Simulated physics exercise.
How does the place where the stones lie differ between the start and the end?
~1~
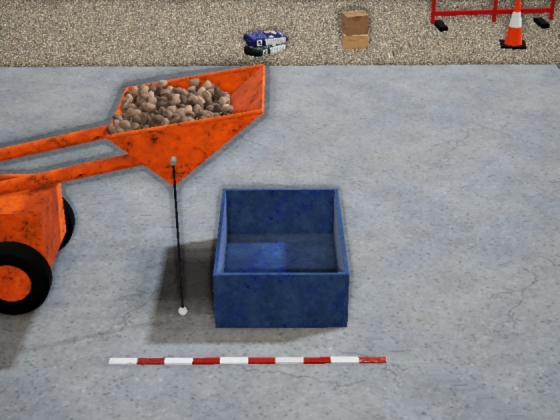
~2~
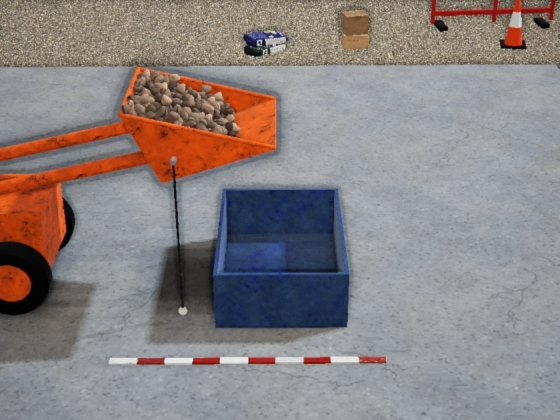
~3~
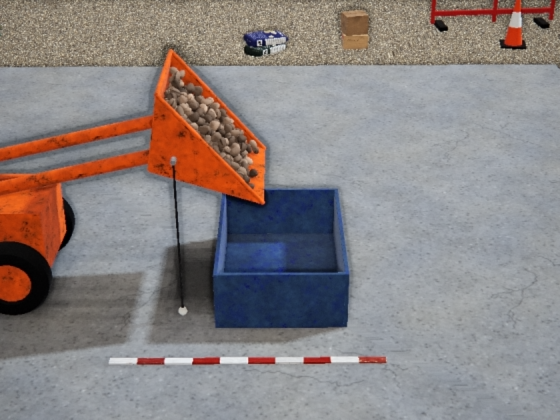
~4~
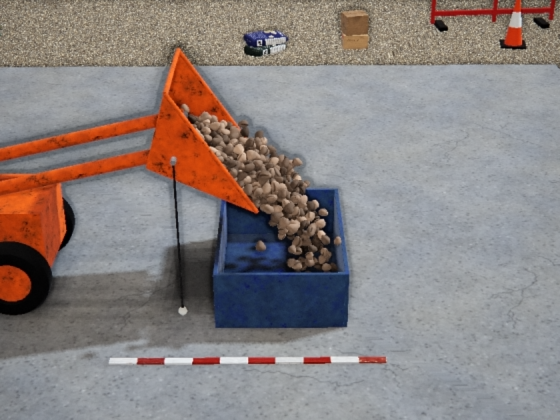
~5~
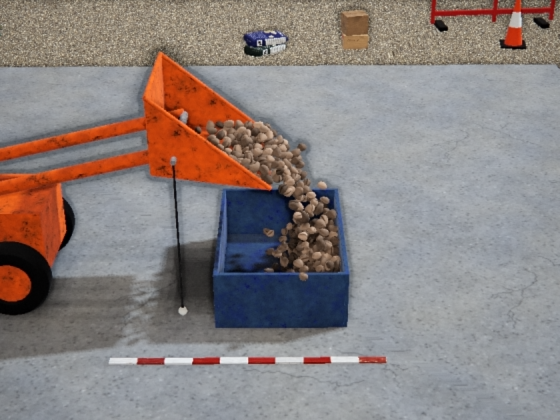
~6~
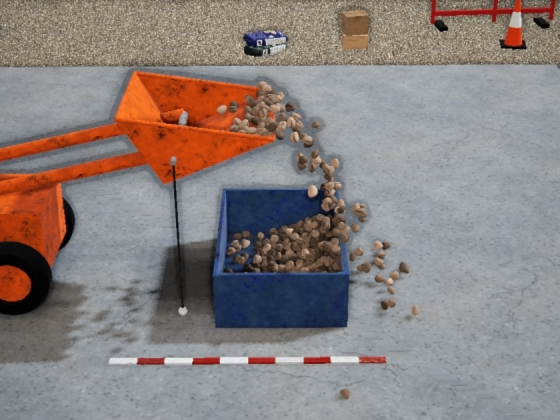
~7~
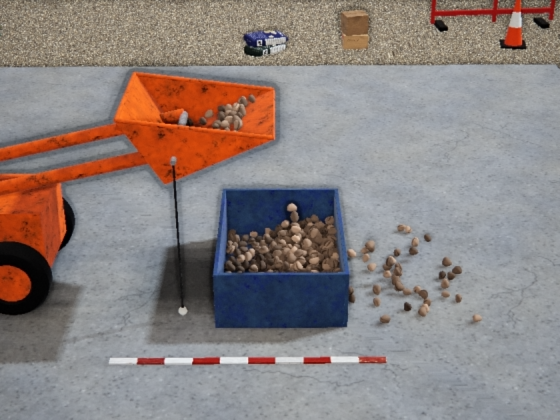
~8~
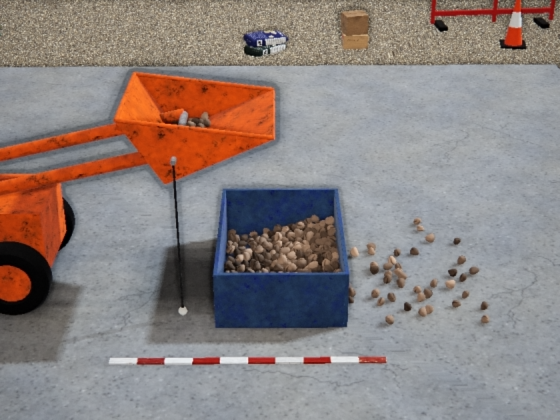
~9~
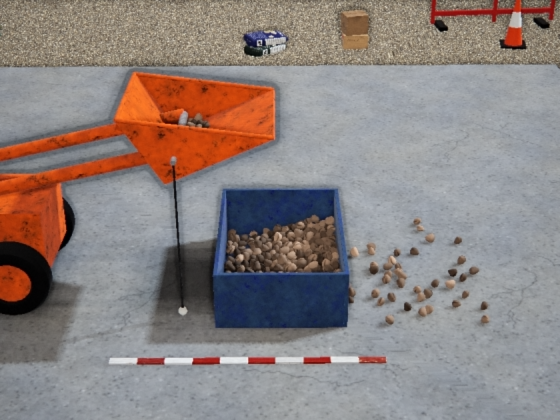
At the start the stones are heaped in the raised orange bucket. At the end most lie lower and further right in the blue bin, with some scattered on the ground to its right and a few still in the bucket.
